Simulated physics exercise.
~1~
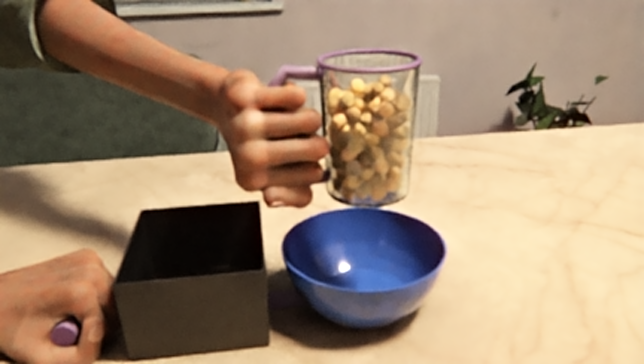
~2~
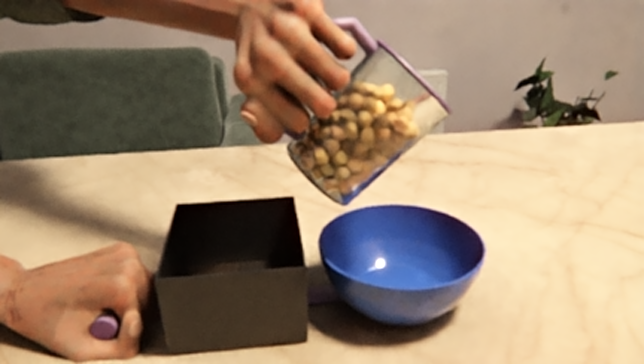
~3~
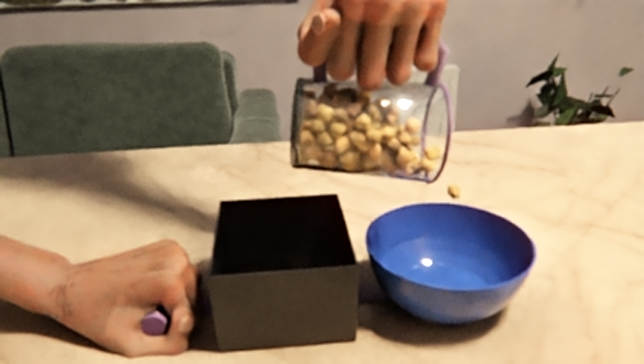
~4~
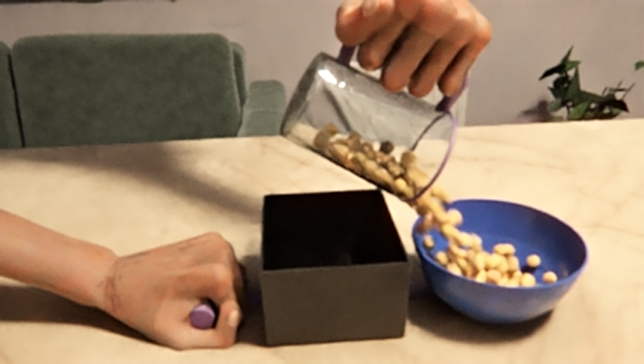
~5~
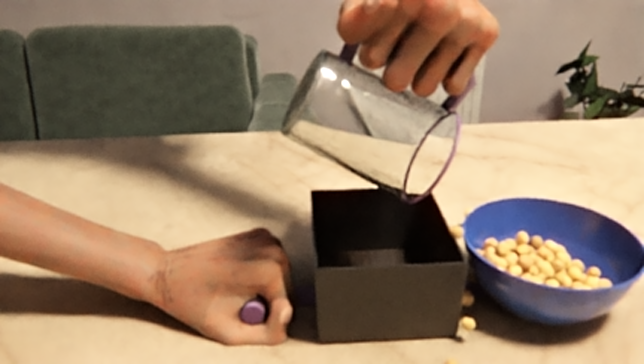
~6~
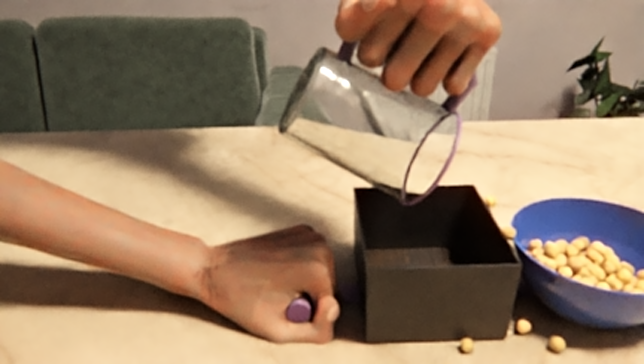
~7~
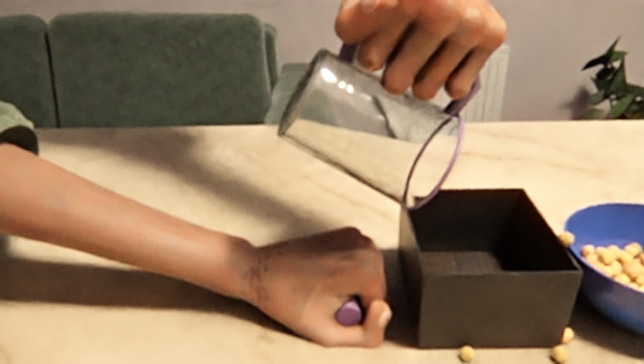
To begin with, one hand holds a clear cup of chickpeas upright above a blue bowl, while another rests on the table gripping a purple knob beside a black tin. The upper hand tips the cup over as the tin and bowl slide steadily to the right together. With the cup on its side, a first chickpea drops out, and then a stream pours into the bowl. A few land on the table around the tin. The cup is soon empty and stays tilted while the row moves further right, leaving most of the chickpeas in the bowl.
